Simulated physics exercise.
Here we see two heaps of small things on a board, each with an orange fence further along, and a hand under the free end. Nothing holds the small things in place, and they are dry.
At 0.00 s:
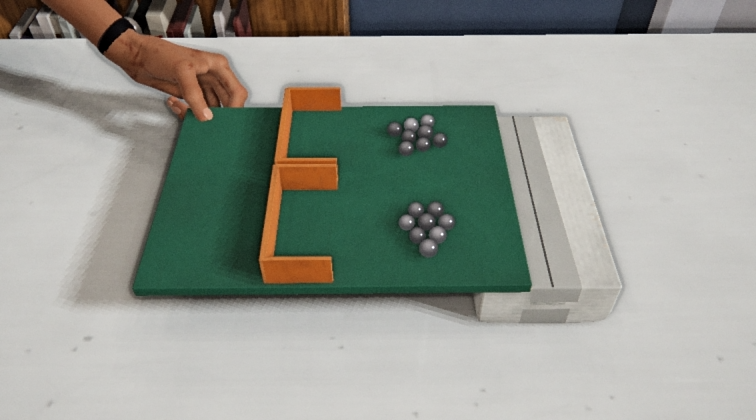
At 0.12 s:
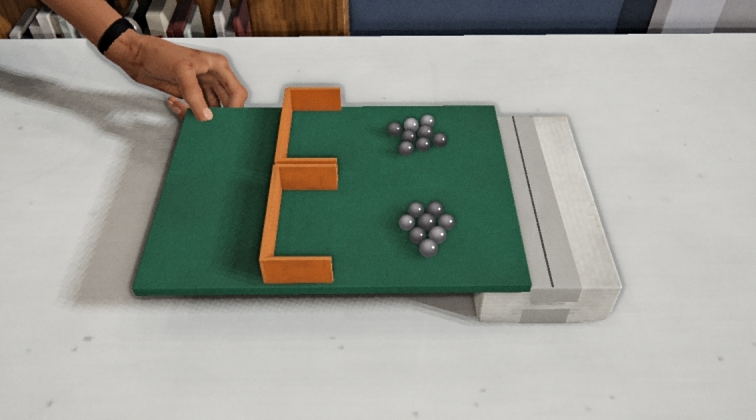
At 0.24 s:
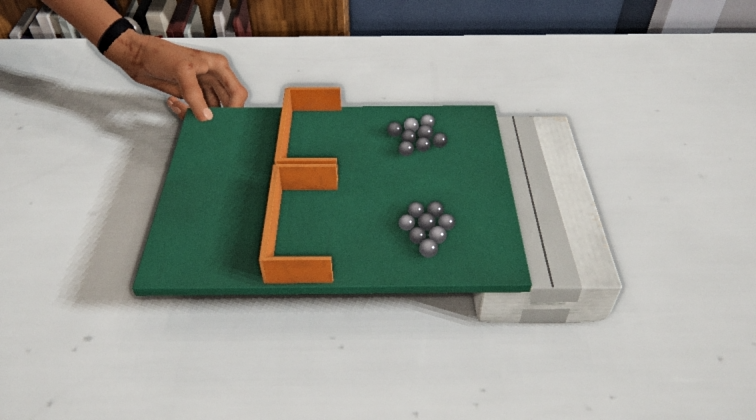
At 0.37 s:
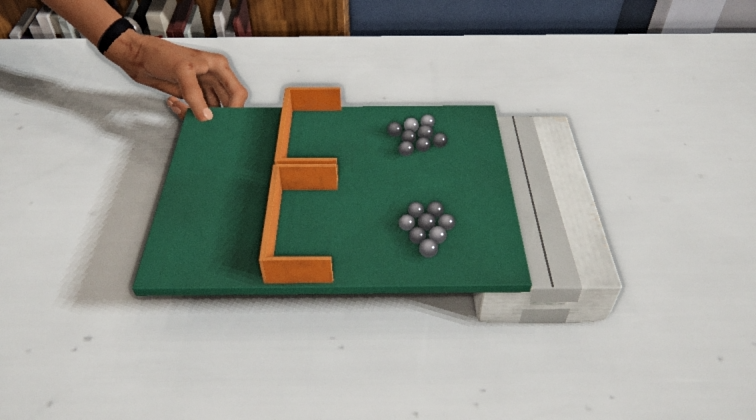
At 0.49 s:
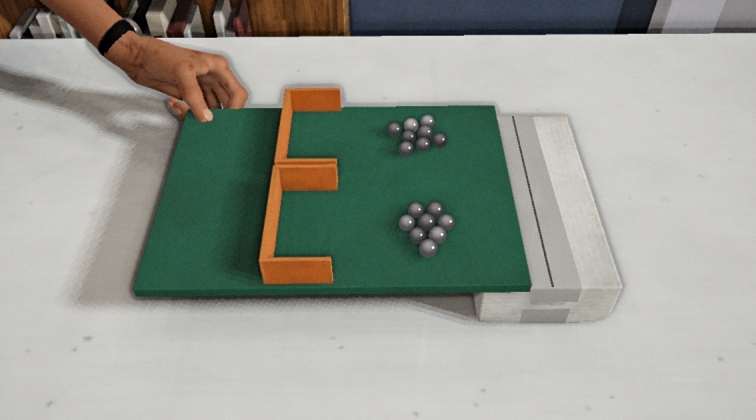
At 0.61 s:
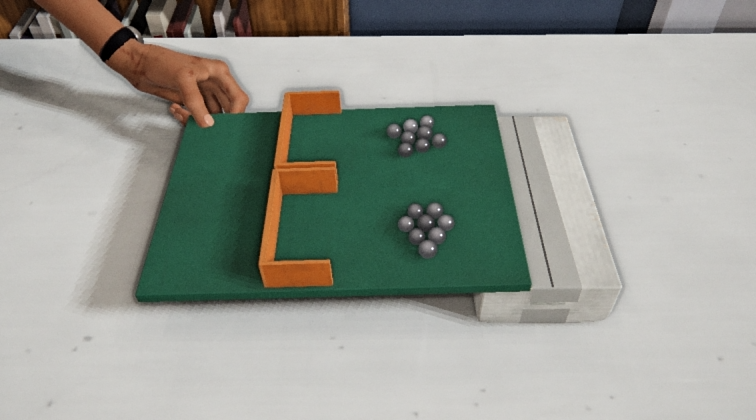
A hand with a dark wristband grips the far left corner of a green board on a pale tabletop, seen from above at an angle, with shelves behind. The board's right side rests on a whitish block, with two clusters of shiny grey balls right of two orange bracket-shaped fences. Almost nothing moves until the hand lowers the left end very slightly; balls and camera stay still.
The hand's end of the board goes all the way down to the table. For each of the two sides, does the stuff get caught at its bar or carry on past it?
As I see it, the front batch is arrested. The back batch is arrested.
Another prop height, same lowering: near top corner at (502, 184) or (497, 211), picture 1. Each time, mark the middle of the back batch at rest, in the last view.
Roughly (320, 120) first, then (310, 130).
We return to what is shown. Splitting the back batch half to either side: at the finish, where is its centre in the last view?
I reckon it's close to (298, 160).
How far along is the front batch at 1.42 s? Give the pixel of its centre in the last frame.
It should be centred around (298, 247).
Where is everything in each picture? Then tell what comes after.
The first frame shows held end of the board at (147, 284), level; box at (526, 210), low, a small part of the board's length; front batch at (427, 222), a few steel balls; back batch at (409, 137), a few steel balls; front bar at (272, 221), taller than the pieces; back bar at (284, 133), taller than the pieces.
The second frame shows held end of the board at (147, 284), level; back batch at (409, 137).
The third frame shows held end of the board at (147, 284), level; front batch at (427, 222).
The fourth frame shows held end of the board at (147, 284), level; back batch at (409, 137).
The fifth frame shows held end of the board at (147, 285), level; front batch at (427, 222).
The sixth frame shows held end of the board at (149, 290), down by 2°; box at (526, 210); front batch at (426, 223), not moving; back batch at (408, 138), not moving; front bar at (272, 225); back bar at (284, 137).
After 0.85 s, board sloping at 8°; front batch where it was; back batch where it was.
After 1.11 s, board resting at 11°; front batch on its way down; back batch on its way down.
After 1.42 s, board resting at 11°; front batch has reached its bar; back batch has reached its bar.
At rest (2.2 s), board resting at 11°; front batch gathered behind its bar; back batch gathered behind its bar.
